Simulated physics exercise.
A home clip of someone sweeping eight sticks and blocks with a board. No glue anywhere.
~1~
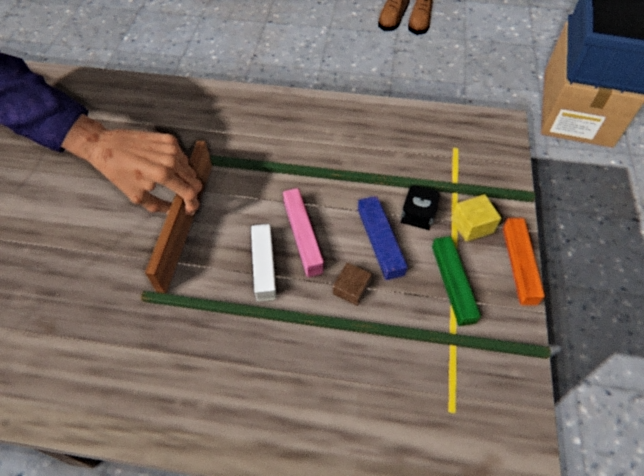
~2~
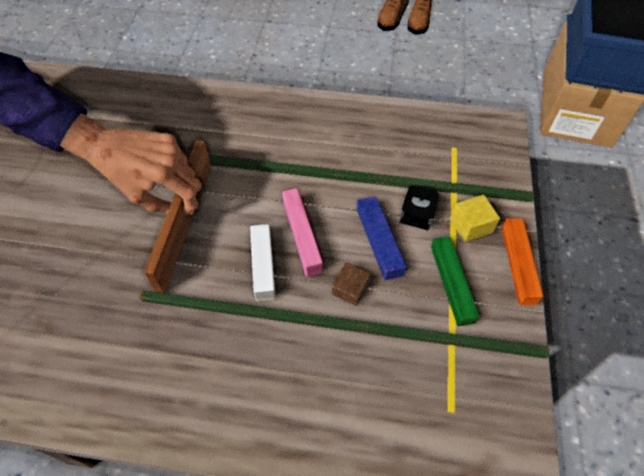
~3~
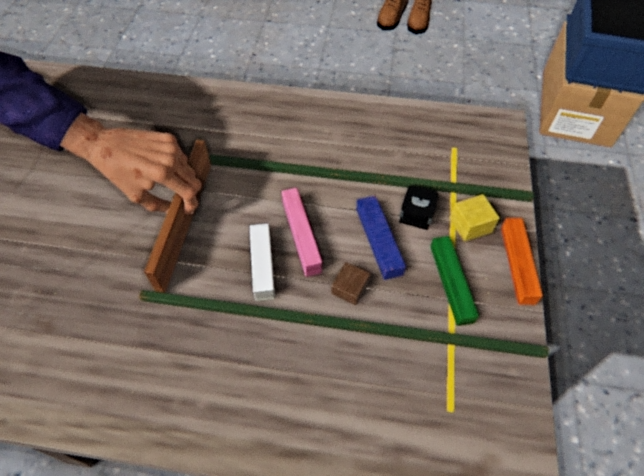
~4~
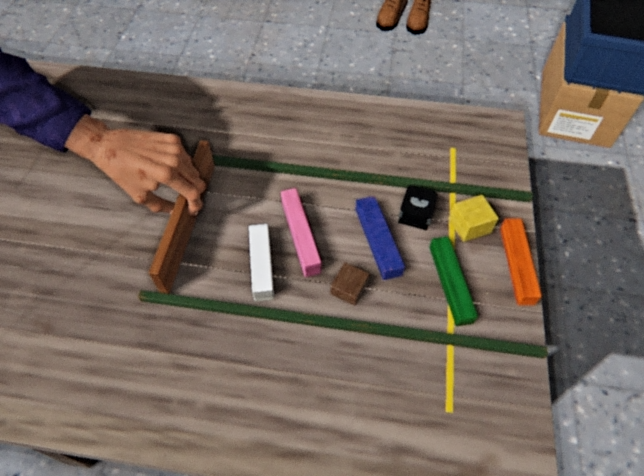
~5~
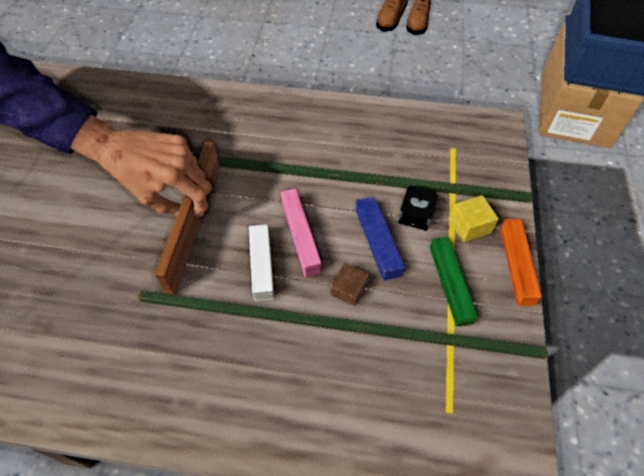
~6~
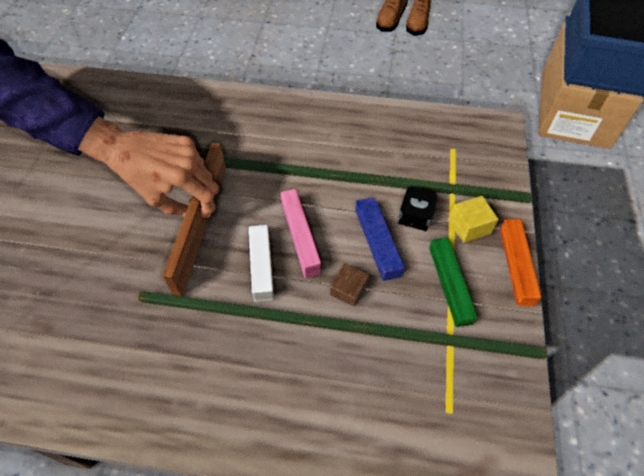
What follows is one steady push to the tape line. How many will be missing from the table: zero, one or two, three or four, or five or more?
As it turns out, the number that fall off is one or two.
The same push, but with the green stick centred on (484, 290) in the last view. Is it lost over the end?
Then it remains up.
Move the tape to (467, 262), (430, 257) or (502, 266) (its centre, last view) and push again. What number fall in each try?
Try by try, 3, 0 and 5.
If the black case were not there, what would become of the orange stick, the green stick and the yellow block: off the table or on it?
The orange stick comes down, the green stick holds on, the yellow block remains up.
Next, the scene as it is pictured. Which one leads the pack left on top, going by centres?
The green stick ends nearest.
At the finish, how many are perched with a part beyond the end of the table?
That would be 1.
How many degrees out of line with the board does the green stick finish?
Some 20 degrees.
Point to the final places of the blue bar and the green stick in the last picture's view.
First (495, 247), then (534, 294).
Early on, none off yet; orange stick at rest near (520, 261); yellow block at rest near (473, 219); green stick at rest near (452, 281).
Finally, the number that fall off is one or two; lost, yellow block and orange stick.
